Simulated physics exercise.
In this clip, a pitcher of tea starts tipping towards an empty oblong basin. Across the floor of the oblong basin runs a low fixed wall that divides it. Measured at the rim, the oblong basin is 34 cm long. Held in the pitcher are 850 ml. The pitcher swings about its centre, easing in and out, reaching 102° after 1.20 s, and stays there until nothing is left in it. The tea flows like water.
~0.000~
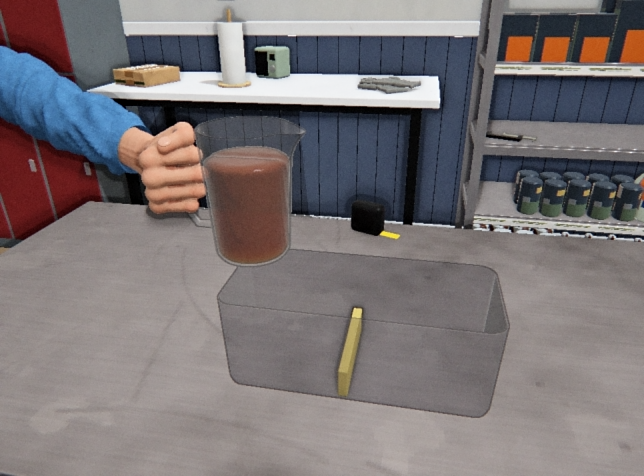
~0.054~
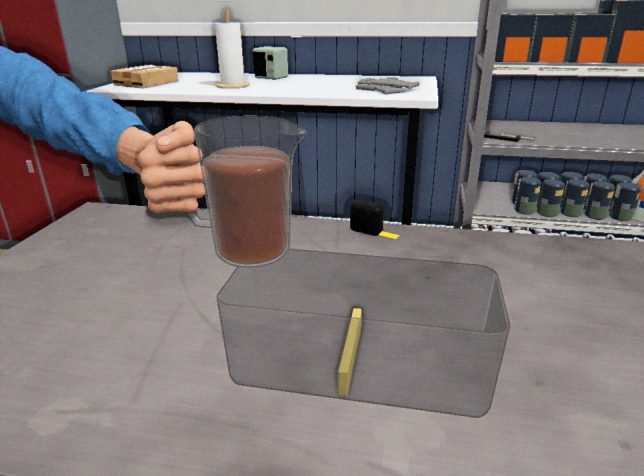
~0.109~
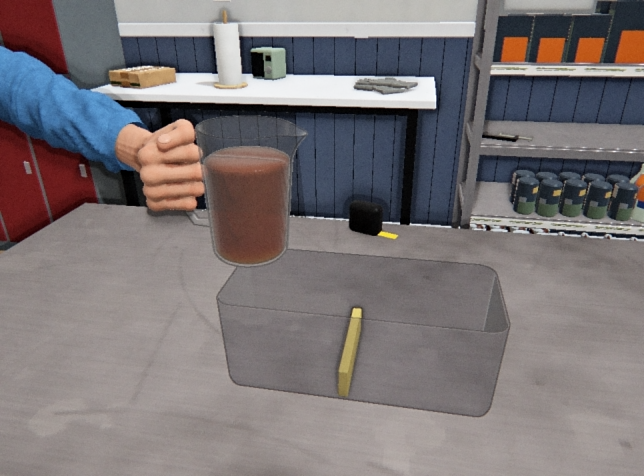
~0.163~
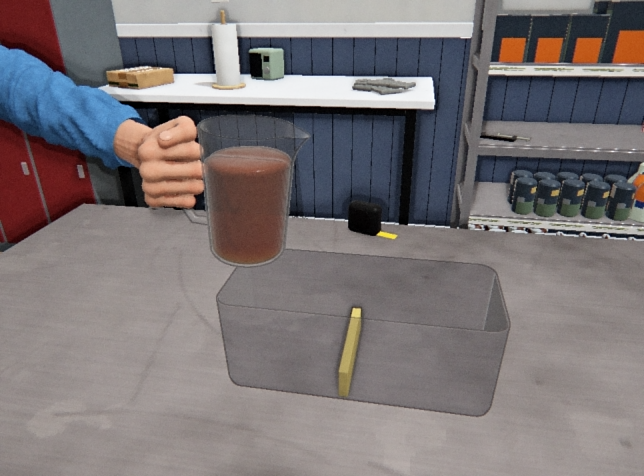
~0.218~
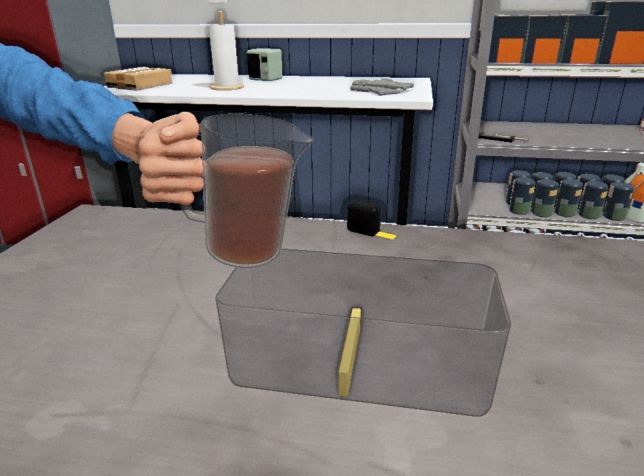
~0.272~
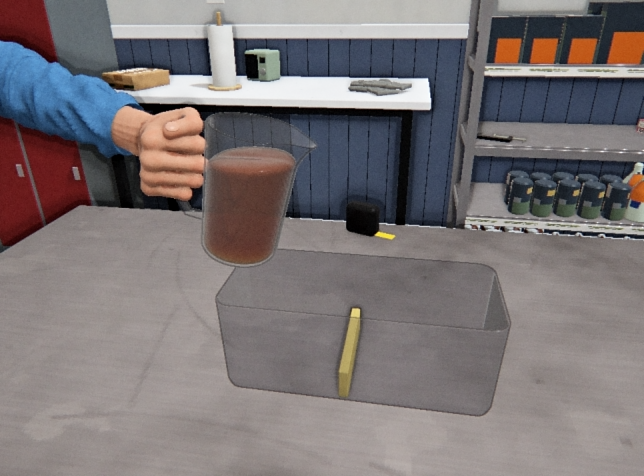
A hand in a blue sleeve reaches in from the left, holding a clear pitcher of reddish-brown tea above a grey tabletop, seen from slightly above in a workshop. Below sits an empty, see-through oblong basin with a thin yellow wall inside; behind are a white bench, blue panelling, red cabinets and shelves. The pitcher slowly tilts rightward, while the view drifts very slightly.
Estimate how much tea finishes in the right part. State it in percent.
I would say 87 per cent.
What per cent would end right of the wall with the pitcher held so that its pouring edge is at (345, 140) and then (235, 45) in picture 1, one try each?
Try 1: 95 %; try 2: 25 %.
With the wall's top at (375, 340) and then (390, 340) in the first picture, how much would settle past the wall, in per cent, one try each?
It comes to 45 per cent, and then 15 per cent.
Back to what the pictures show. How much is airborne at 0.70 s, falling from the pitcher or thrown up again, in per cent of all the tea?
I'd say close to 8 per cent.
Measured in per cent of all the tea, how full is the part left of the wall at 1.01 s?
2 %.
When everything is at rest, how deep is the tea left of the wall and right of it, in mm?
The left side settles near 6 mm and the right side near 32 mm.
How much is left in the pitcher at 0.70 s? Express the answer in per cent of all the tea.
Fraction remaining: Approx. 92 per cent.
By 0.70 s the tilt is 64° and 91 per cent is still to pour, 0 is left of the wall and 1 right of it.
By 1.01 s the tilt is 96° and 46 per cent is still to pour, 2 is left of the wall and 38 right of it.
By 1.34 s the tilt is 102° and 7 per cent is still to pour, 7 is left of the wall and 83 right of it.
By 1.70 s the tilt is 102° and 0 per cent is still to pour, 10 is left of the wall and 90 right of it.
At rest 12 per cent lies left of the wall, 87 right of it and 0 outside.
